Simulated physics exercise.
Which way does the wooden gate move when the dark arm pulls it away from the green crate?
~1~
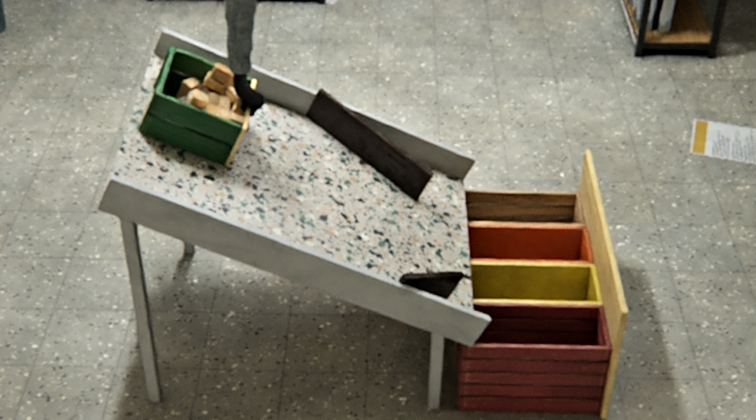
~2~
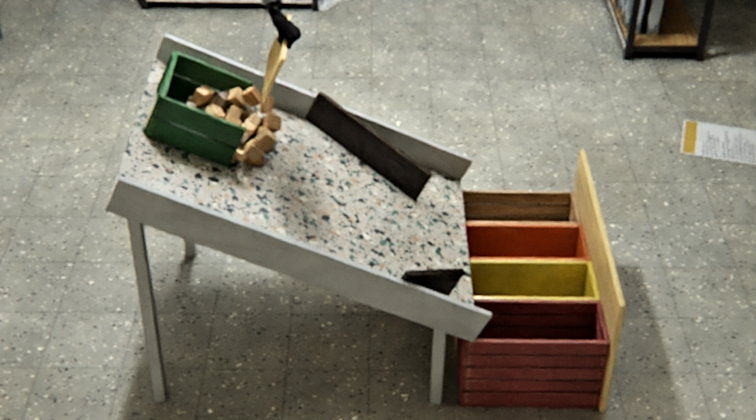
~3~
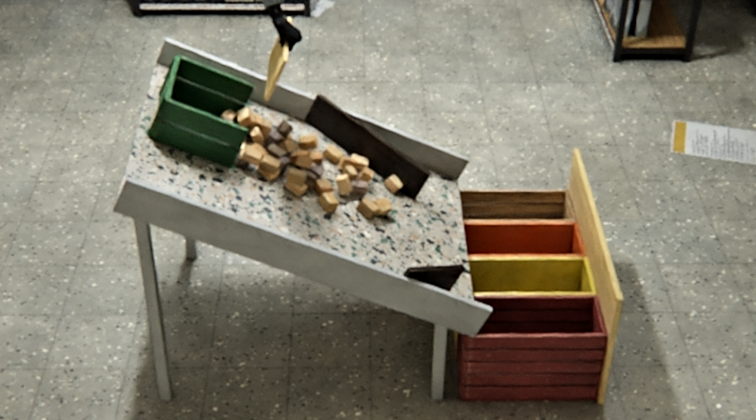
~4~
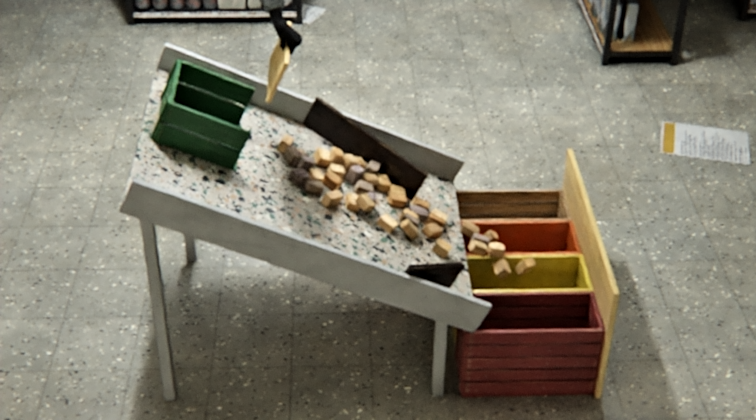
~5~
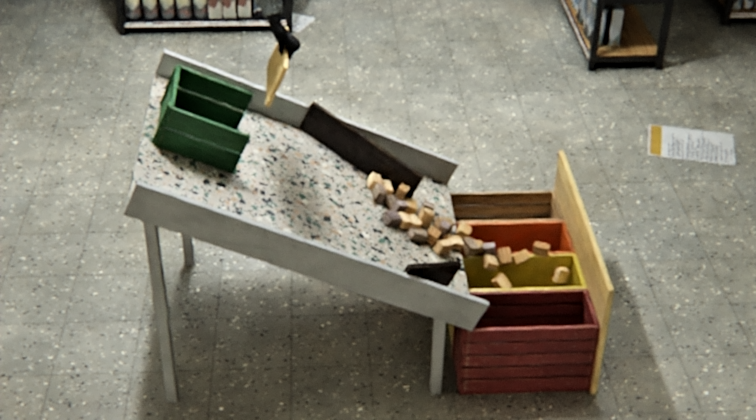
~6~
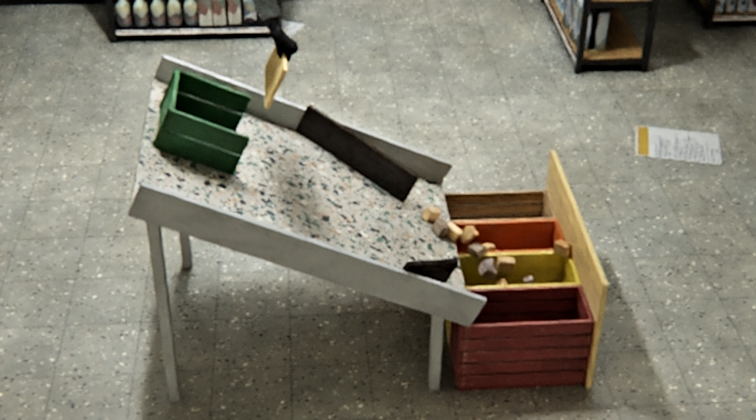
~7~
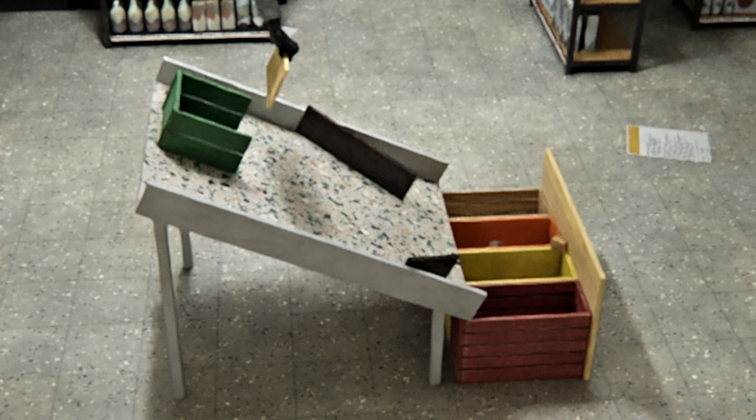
The gate moves up, shifting a little to the right as it comes clear of the crate.
To begin with, wooden blocks fill a green crate at the top of a speckled sloping table, while a dark arm reaches down to its open side. The arm pulls a wooden gate up and clear, and the blocks start to spill out. They tumble down to the right in a loose stream, passing between two dark angled boards. The first ones drop off the lower edge into the orange and yellow bins, and the rest follow. By the end, the green crate and the slope are empty, the arm still holds the gate, and the red bin has caught none.
